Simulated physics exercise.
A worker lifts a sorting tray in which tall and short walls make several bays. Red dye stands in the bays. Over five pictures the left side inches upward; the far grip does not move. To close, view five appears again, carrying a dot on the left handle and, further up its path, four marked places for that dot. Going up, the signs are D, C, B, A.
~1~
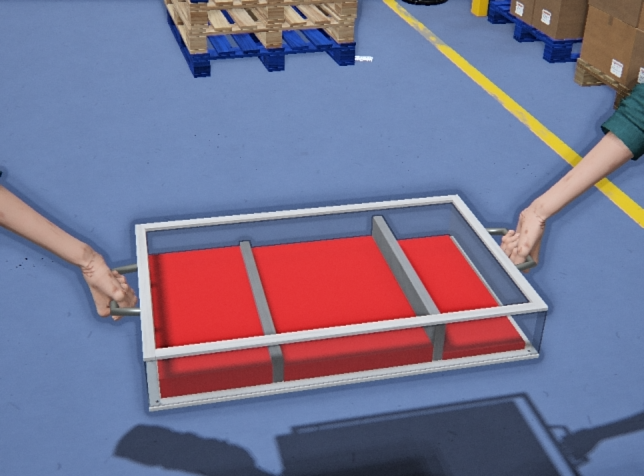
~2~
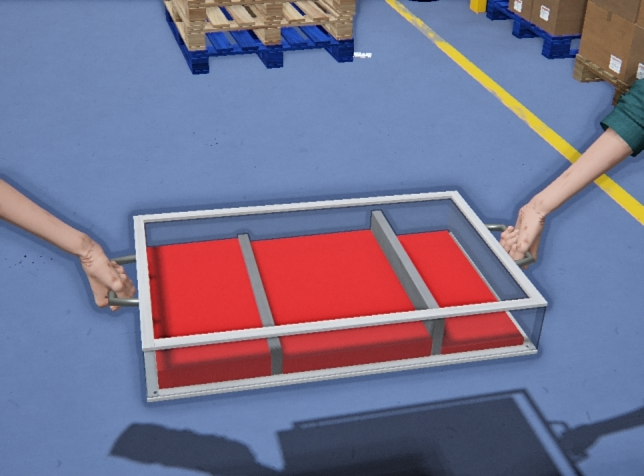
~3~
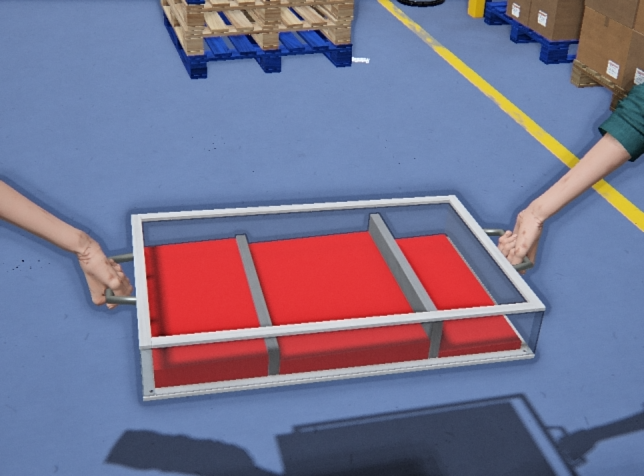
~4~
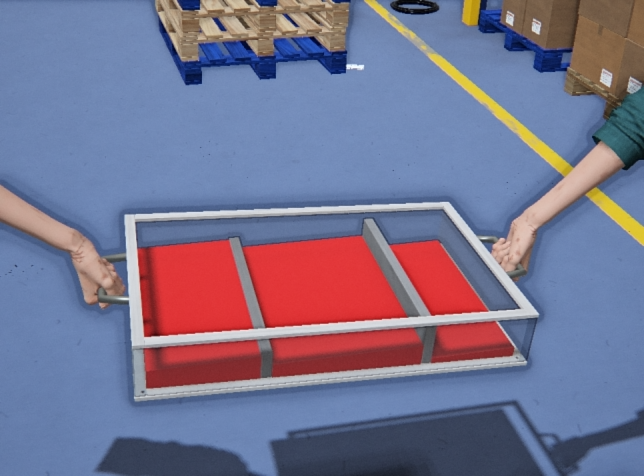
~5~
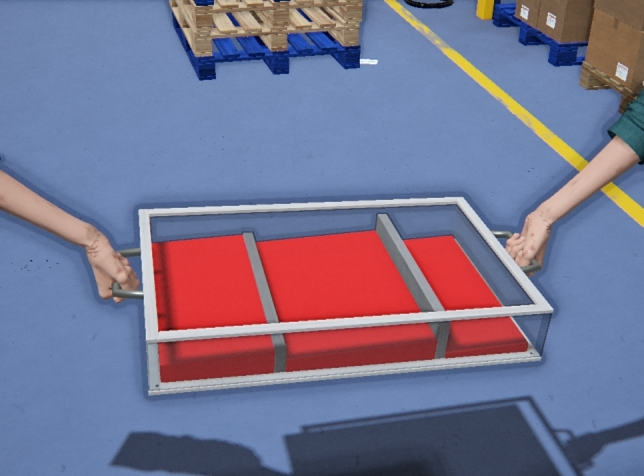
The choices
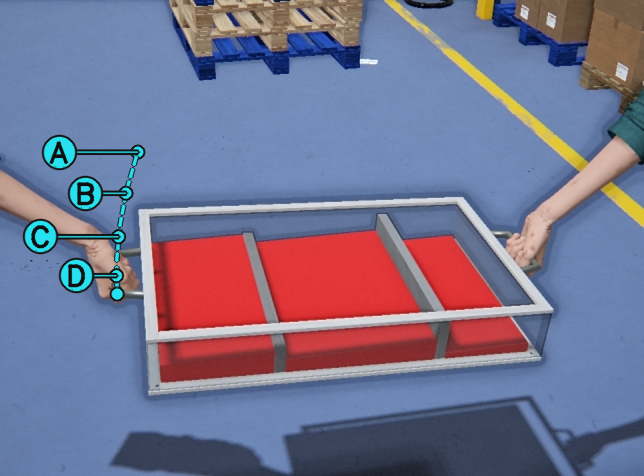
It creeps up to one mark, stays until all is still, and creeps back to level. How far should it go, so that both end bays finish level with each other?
Use stop B.
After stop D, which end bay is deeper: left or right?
The left one.
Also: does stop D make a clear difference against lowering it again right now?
No, hardly at all.
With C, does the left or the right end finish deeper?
The left end bay.
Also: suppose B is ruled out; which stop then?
Stop C.
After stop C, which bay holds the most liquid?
It is the middle one.
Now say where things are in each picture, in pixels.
The tray is level; deepest in the left bay, at (207, 304), shallowest in the right; left handle at (114, 291), in the first frame.
Tipped about 1° down to the right; no wall is crossed; left handle at (112, 282), in the second frame.
Tipped about 2° down to the right; no wall is crossed; left handle at (109, 280), in the third frame.
Tipped about 3° down to the right; no wall is crossed; left handle at (102, 279), in the fourth frame.
Tipped about 3° down to the right; deepest in the left bay, at (209, 292), shallowest in the right; left handle at (117, 274), in the fifth frame.
On the marked copy, A at (137, 152); B at (125, 193); C at (118, 236); D at (116, 275).
With A, the right end bay stands much deeper than the other; nothing spills.
With B, the two end bays stand about equally deep; nothing spills.
With C, the left end bay stands much deeper than the other; nothing spills.
With D, the left end bay stands much deeper than the other; nothing spills.
